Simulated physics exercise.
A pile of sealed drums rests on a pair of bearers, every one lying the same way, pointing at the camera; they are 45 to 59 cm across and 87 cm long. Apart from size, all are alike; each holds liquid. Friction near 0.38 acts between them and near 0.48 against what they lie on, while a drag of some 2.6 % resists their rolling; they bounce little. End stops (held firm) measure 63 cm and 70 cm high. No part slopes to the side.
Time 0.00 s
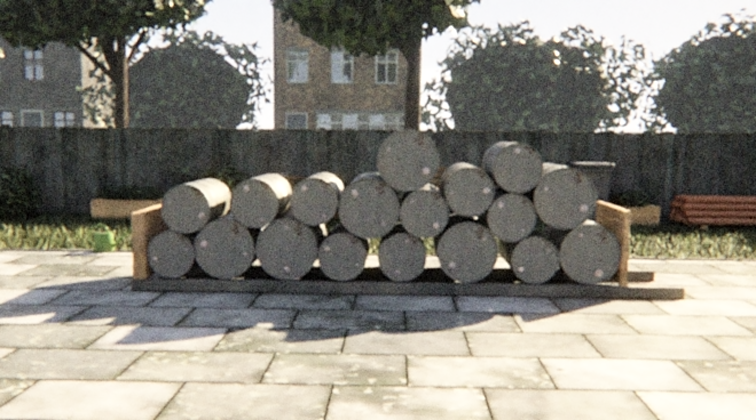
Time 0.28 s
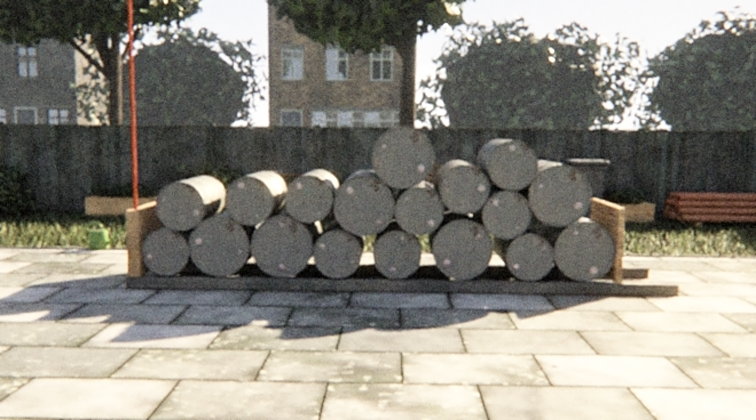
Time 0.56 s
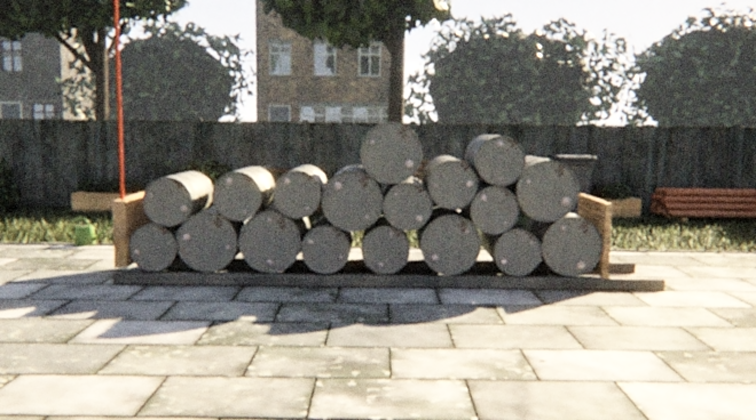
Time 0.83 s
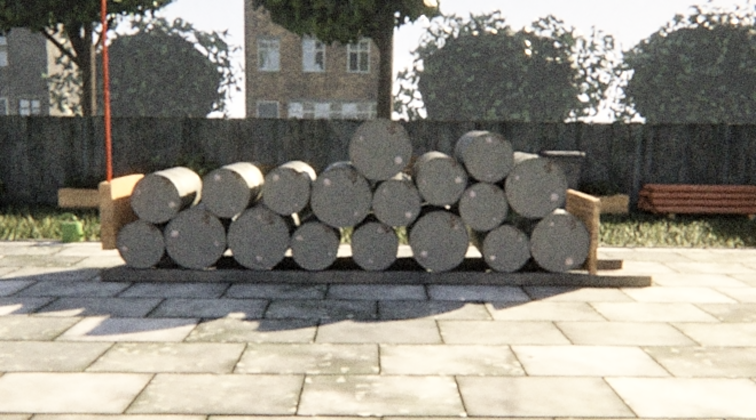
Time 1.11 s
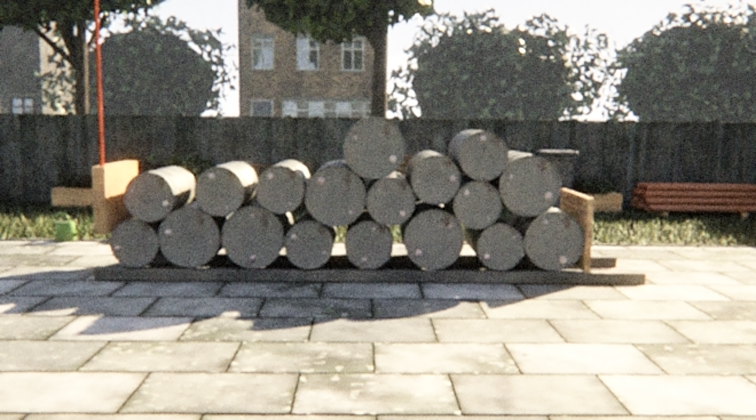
At first, grey drums lie stacked between two wooden end boards on sunlit paving, before a dark fence. A thin red strap then appears upright at the left board as the view shifts slightly right. Next, that board moves a little outward to the left, while the drums stay piled in place.
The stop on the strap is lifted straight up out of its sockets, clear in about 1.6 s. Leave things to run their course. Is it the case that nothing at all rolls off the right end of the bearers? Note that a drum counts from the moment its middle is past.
Yes, nothing does.
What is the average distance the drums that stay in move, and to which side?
Mean shift: Near 0 cm, leftward.
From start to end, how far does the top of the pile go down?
Roughly 0 cm.
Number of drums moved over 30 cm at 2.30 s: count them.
0.
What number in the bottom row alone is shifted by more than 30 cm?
I make it 0 in all.
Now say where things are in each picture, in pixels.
In the first frame, 18 drums, 8 on the base, highest (408, 160); left end board (63 cm) (138, 240); right end board (70 cm) (627, 242).
The stop on the strap has not moved yet, at (133, 237); the rest still, in the second frame.
The stop on the strap is 5 cm out, at (119, 228); the rest still; bottom ones (152, 248) (207, 242) (270, 243) (326, 250) (386, 250) (451, 245) (518, 253) (572, 247), in the third frame.
The stop on the strap is 18 cm out, at (106, 211); the rest still, in the fourth frame.
The stop on the strap is 32 cm out, at (99, 194); the rest still, in the fifth frame.
After 2.12 s, 0 now displaced over 30 cm; not one off the ends of the bearers.
After 2.30 s, 0 now displaced over 30 cm; not one off the ends of the bearers.
All still by 2.6 s, 0 moved over 30 cm; not one off the ends of the bearers; top of the pile 1.5 m high, from 1.5 m.
